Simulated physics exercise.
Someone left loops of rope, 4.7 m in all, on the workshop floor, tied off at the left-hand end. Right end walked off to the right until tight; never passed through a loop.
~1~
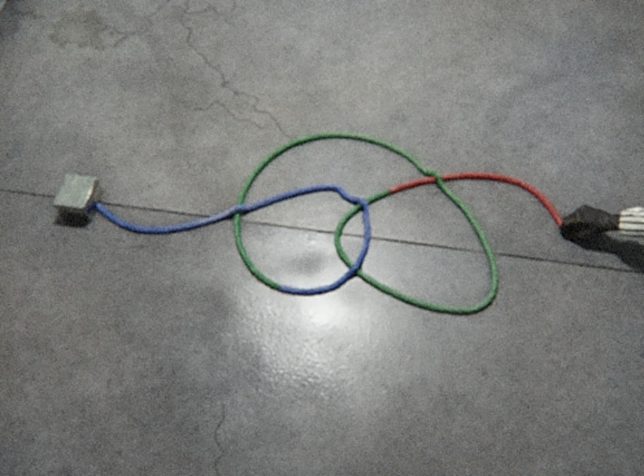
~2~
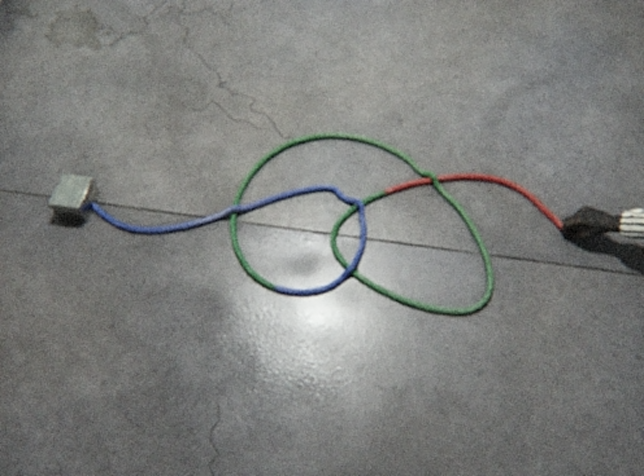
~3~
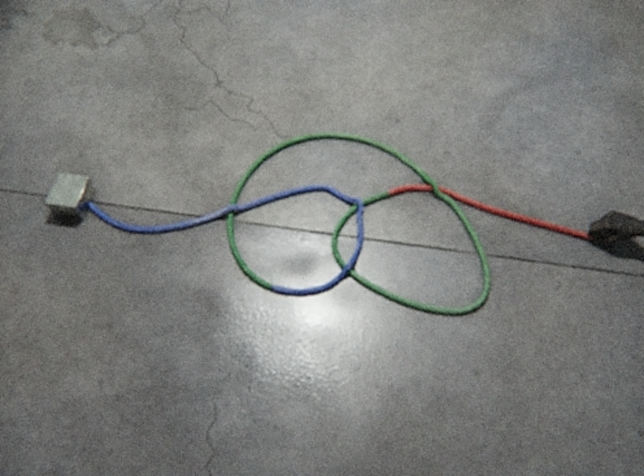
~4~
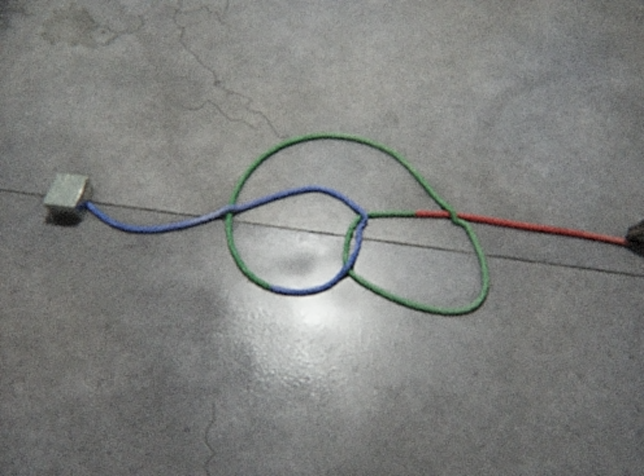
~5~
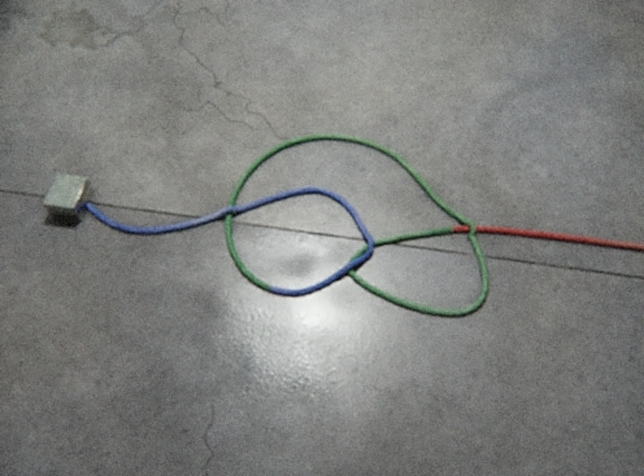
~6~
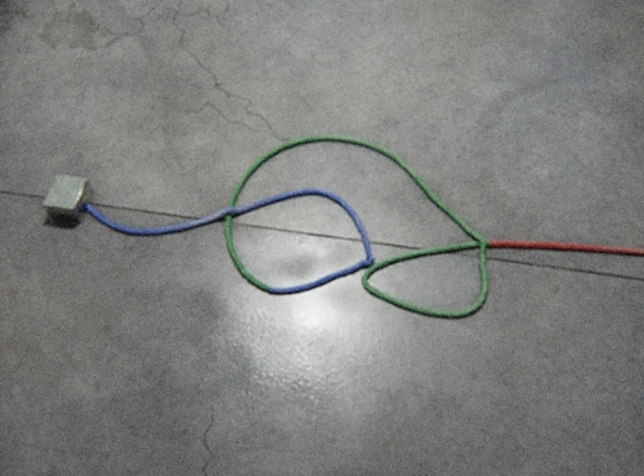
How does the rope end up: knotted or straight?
The rope ends up straight.
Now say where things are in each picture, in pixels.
Crossings (238, 211) blue over green, (363, 205) blue over green, (356, 269) blue over green, (439, 179) green over red; rope runs through (227, 215) (305, 291) (347, 135) (466, 310) (444, 177); grip (566, 232), in the first picture.
Rope runs through (223, 214) (344, 136) (441, 178); grip (567, 233), in the second picture.
Rope runs through (220, 214) (341, 136) (447, 192); grip (594, 237), in the third picture.
Rope runs through (218, 214) (340, 136) (478, 219); grip (631, 242), in the fourth picture.
Rope runs through (218, 215) (339, 137) (514, 232), in the fifth picture.
Rope runs through (218, 216) (297, 289) (339, 138) (456, 314) (553, 246), in the sixth picture.
Next, the ends are 2.7 m apart, loops still 60 cm across.
Then, the ends are 3.5 m apart, loops still 35 cm across.
After that, the ends are 4.2 m apart, loops still 18 cm across.
Later, the ends are 4.7 m apart, and it runs straight.
At the end, the ends are 4.7 m apart, and it runs straight.
